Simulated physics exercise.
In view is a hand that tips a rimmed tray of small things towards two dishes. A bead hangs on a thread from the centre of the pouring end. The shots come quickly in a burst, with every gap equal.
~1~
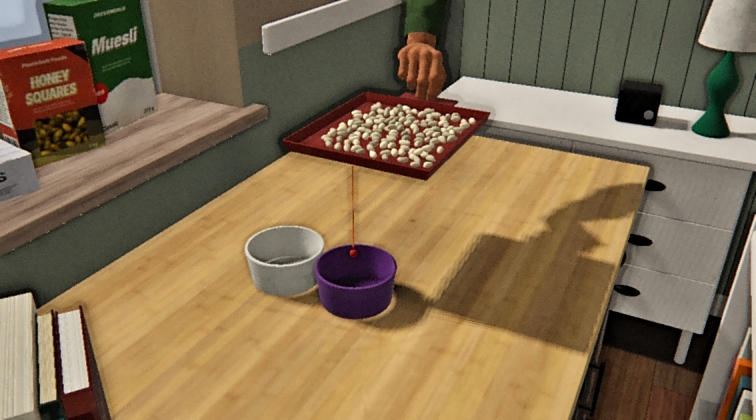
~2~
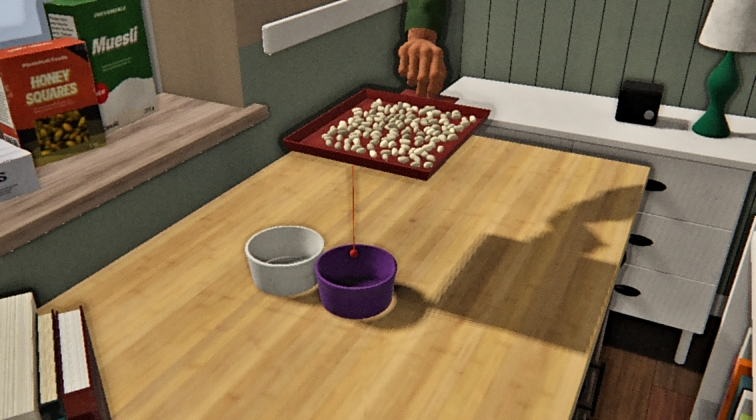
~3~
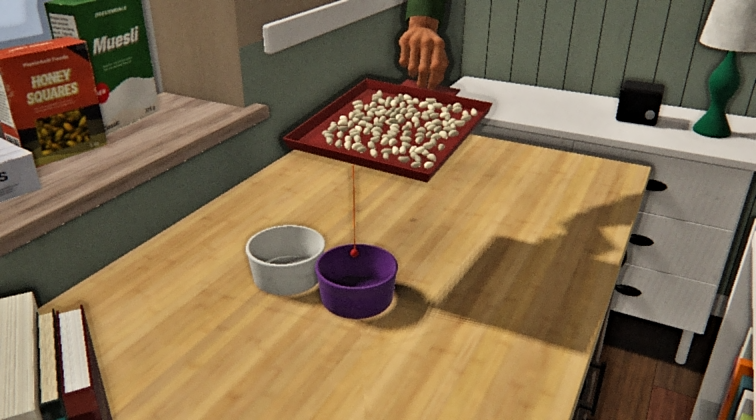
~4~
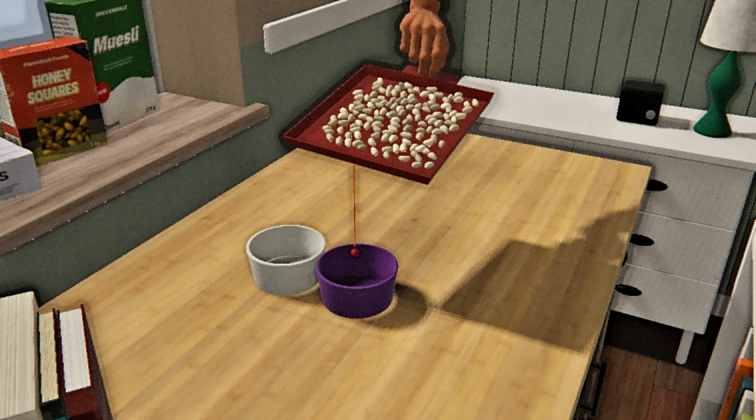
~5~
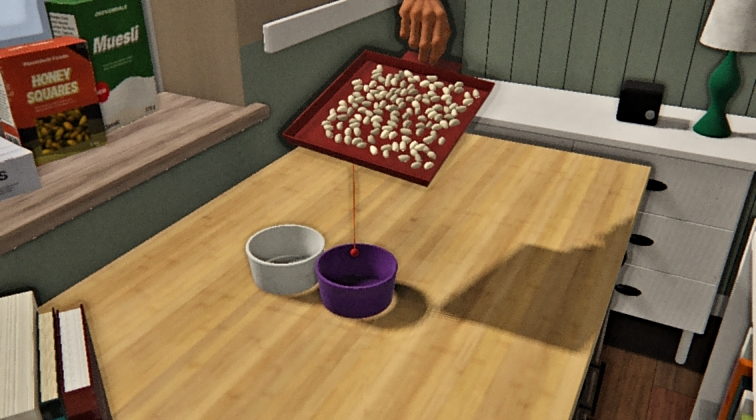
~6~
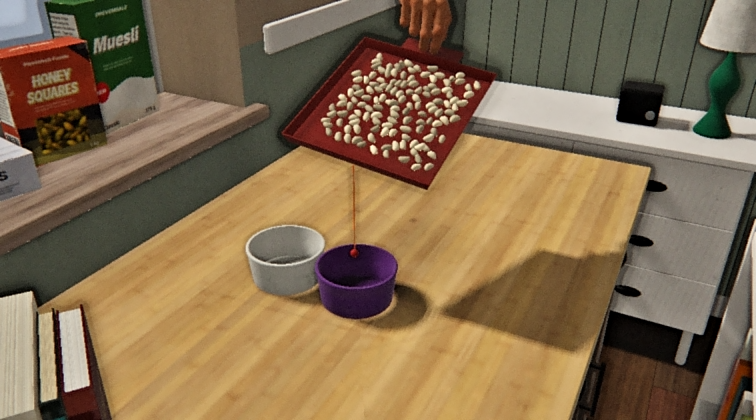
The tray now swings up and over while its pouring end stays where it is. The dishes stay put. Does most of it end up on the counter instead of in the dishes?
Most likely the dishes will collect not even half of it.
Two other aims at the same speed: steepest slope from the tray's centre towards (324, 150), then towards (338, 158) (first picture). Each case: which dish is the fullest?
Place one gives the leftmost dish, place two gives the leftmost dish.
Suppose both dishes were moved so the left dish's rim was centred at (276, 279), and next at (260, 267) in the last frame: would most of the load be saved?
Short of half, then Short of half.
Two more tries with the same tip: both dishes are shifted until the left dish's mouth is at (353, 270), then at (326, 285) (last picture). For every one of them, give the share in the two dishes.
80 and 50 %.
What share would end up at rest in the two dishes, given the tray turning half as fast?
That works out at some 20 per cent.
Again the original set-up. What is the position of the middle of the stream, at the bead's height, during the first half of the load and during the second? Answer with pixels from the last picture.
First part (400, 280), rest (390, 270).
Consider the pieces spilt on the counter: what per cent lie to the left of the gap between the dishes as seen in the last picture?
Close to 10 per cent.
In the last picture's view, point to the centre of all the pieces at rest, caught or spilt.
Close to (399, 324) in the last view.
Shortly afterwards, tray tipped steeply; all but a few on the tray; a little in the air.
Next, tray tipped past a quarter turn; a little on the tray; a little in the right dish; near half outside both; near a third in the air.
Some moments later, tray tipped past a quarter turn; near a quarter in the right dish; the bulk outside both.
In the end, tray tipped past a quarter turn; near a quarter in the right dish; none at all in the left dish; the bulk outside both.
